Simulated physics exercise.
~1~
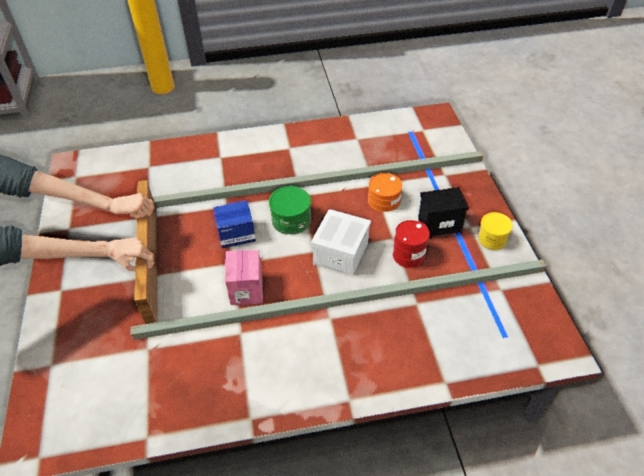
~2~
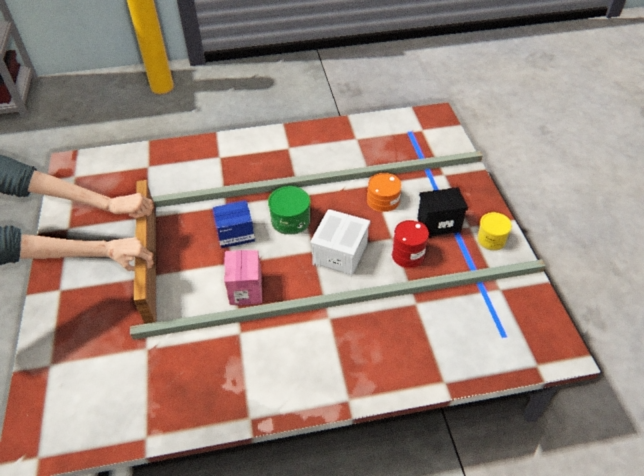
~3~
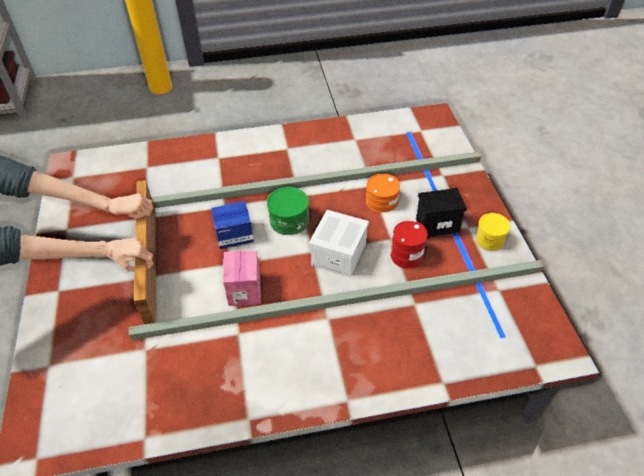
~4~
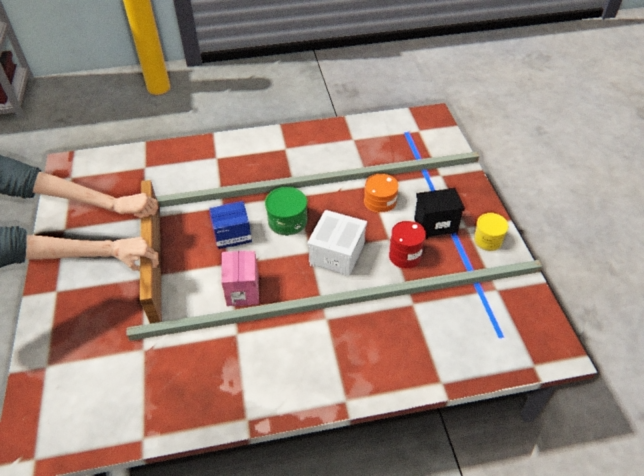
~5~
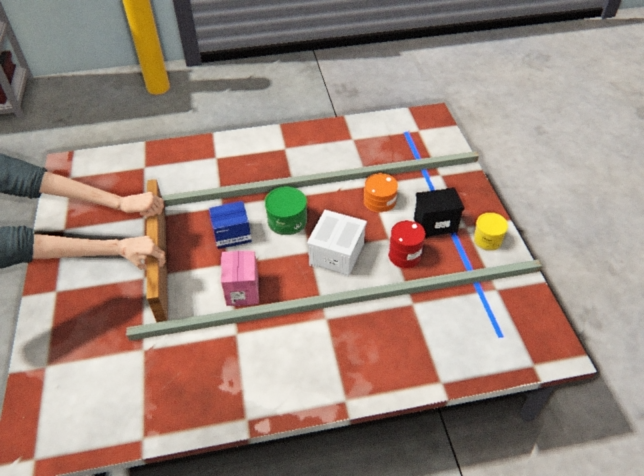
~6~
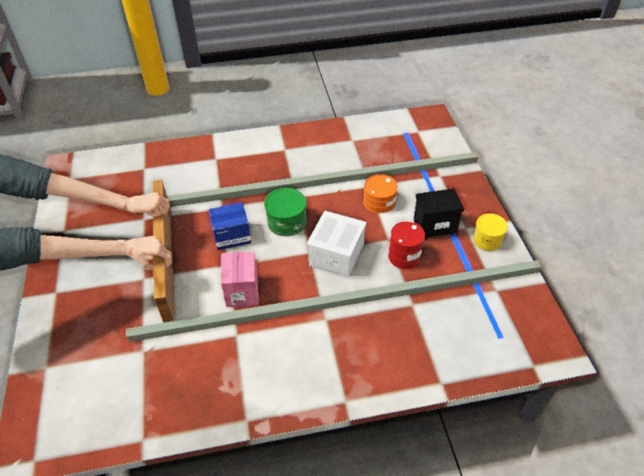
A wooden plank, held upright by two hands, slid slightly to the right between two rails on a checkered table, while the colorful boxes and round containers ahead of it stayed where they were.
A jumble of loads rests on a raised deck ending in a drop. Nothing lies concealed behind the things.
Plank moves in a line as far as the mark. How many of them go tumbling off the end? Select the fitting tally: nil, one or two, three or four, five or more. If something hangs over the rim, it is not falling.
Tally: Three or four.
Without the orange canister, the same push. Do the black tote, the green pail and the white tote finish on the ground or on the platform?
Result - black tote: Drops; green pail: Remains in place; white tote: Remains in place.
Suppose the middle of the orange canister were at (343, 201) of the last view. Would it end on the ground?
In that case it ends up off.
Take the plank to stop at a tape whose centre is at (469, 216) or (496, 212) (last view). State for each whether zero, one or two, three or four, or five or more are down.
First tape: More than four; second tape: More than four.
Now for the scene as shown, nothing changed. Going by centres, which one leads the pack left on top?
The green pail is foremost.
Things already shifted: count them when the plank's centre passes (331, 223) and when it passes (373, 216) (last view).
At the first spot 6, then 7.
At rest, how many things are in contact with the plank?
My count gives 2.
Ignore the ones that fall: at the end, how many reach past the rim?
The count is 2.
Soon after, none off yet; yellow pail at rest near (490, 233); black tote at rest near (437, 214); red canister at rest near (406, 245).
Then, none off yet; yellow pail at rest near (490, 233); black tote moved a little near (444, 210); red canister moved about its own width near (455, 237).
By the end, the number that fall off is three or four; fallen, orange canister, black tote and yellow pail.
